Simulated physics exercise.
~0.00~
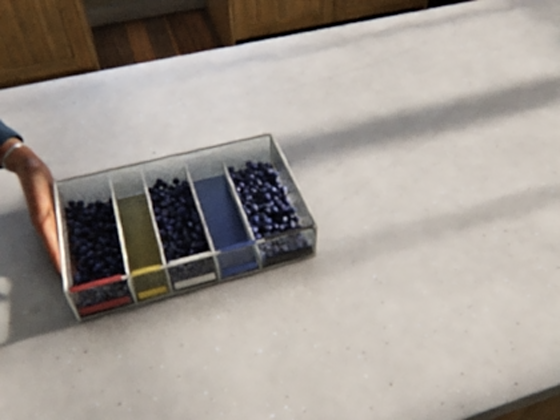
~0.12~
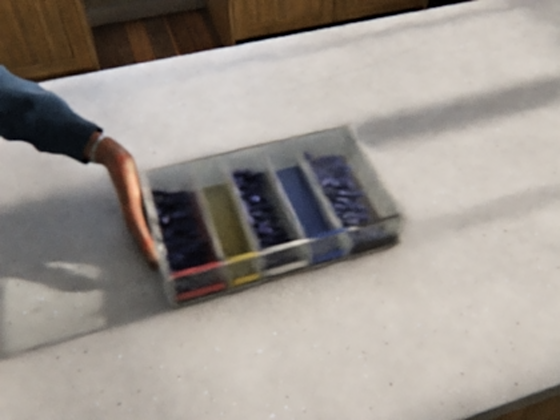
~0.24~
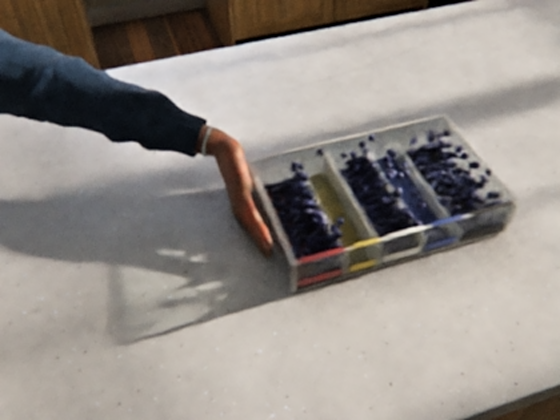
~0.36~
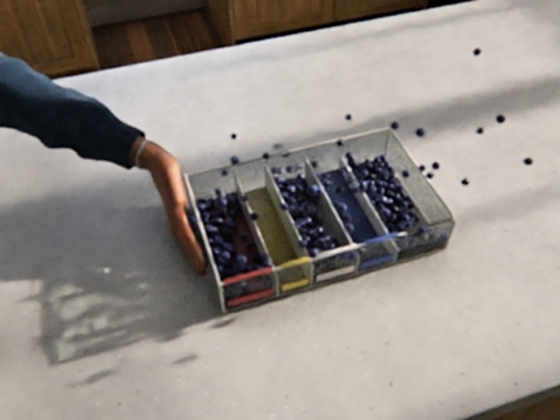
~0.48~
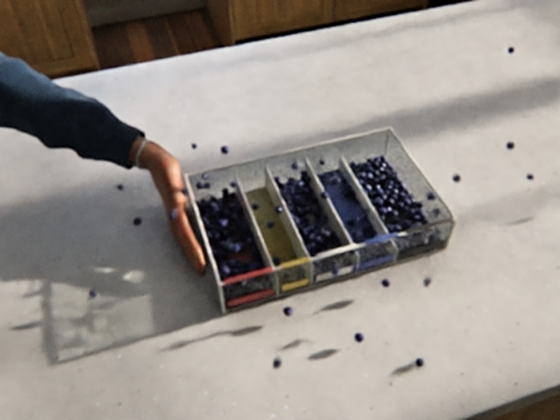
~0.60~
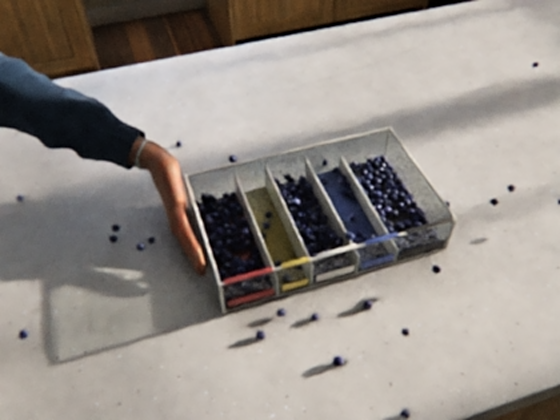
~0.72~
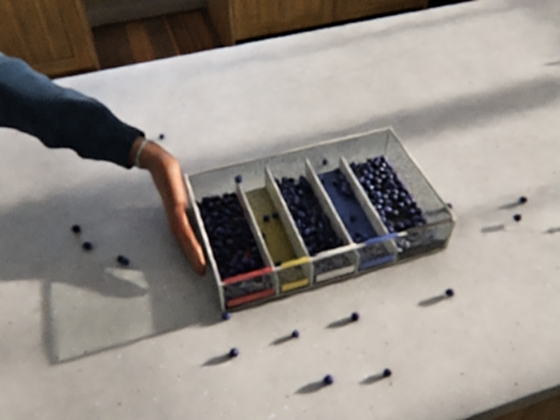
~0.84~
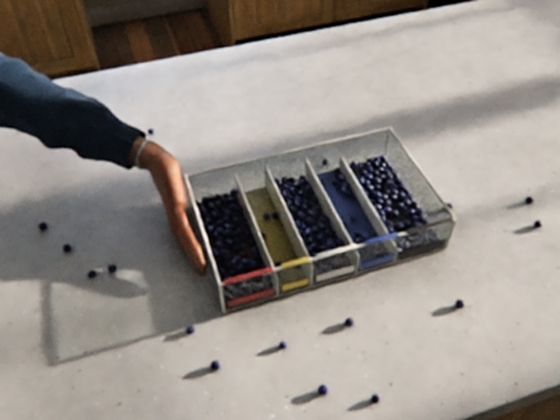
On a pale countertop, a hand jerks a divided tray right, then left, scattering some blueberries.
